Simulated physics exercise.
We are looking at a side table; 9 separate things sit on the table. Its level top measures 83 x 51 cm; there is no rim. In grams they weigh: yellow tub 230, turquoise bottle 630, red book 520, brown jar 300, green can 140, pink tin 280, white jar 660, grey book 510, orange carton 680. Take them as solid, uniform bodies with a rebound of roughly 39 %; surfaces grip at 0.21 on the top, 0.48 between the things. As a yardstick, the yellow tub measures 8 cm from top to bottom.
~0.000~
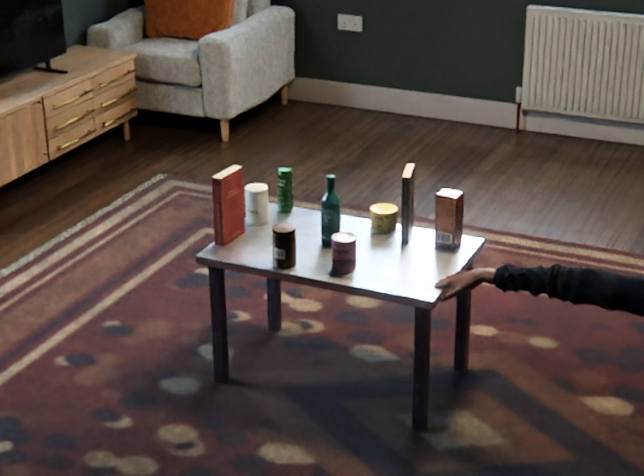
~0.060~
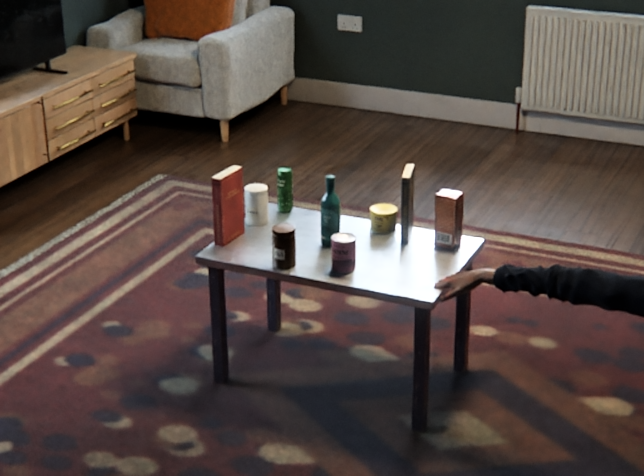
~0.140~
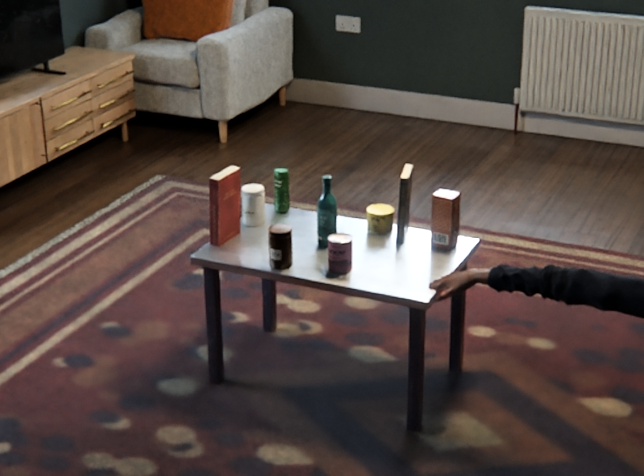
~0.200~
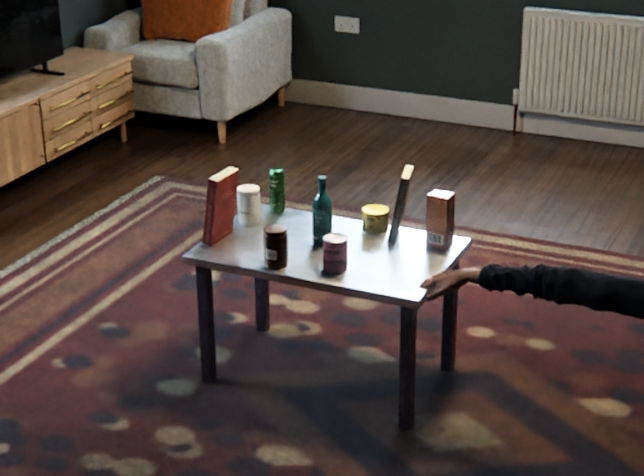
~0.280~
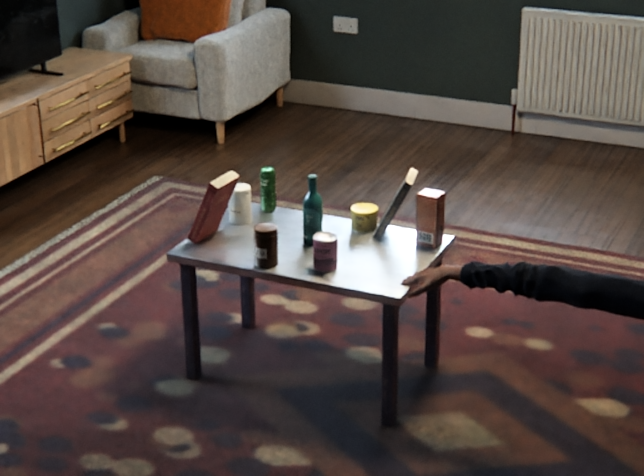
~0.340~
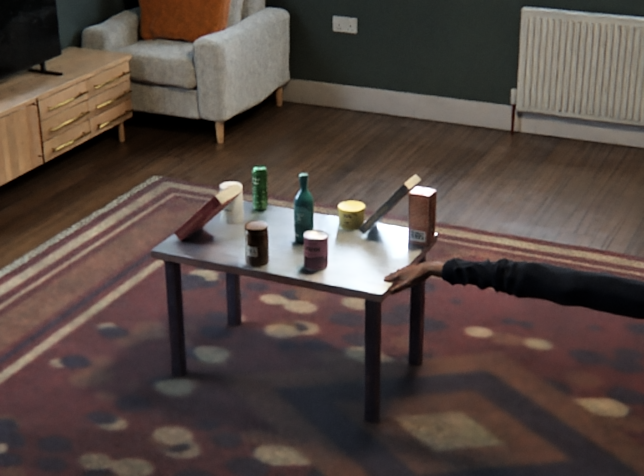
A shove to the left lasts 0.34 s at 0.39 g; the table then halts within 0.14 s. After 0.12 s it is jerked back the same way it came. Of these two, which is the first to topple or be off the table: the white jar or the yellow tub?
The first of the two, the white jar.
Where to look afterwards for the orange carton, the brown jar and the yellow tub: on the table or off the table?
The orange carton finishes off the table; the brown jar ends on the table; the yellow tub is still on the table.
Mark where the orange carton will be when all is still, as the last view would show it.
Around (353, 383).
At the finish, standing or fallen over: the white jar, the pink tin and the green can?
The white jar tips over; the pink tin keeps standing; the green can tips over.
After 0.74 s, table shifted 30 cm; orange carton now off the table; yellow tub moved 10 cm near (276, 203); grey book on its side.
After 1.04 s, table shifted 4 cm; red book, green can and white jar now off the table; yellow tub moved 36 cm near (273, 203); grey book on its side.
In the end (1.8 s), off the table, red book, green can, white jar and orange carton; toppled on the table, grey book; not toppled but over 5 cm from the start, yellow tub, turquoise bottle, brown jar and pink tin. At the end, from the last picture's camera, yellow tub near (285, 205). White jar went at 0.84 s; yellow tub was never lost.
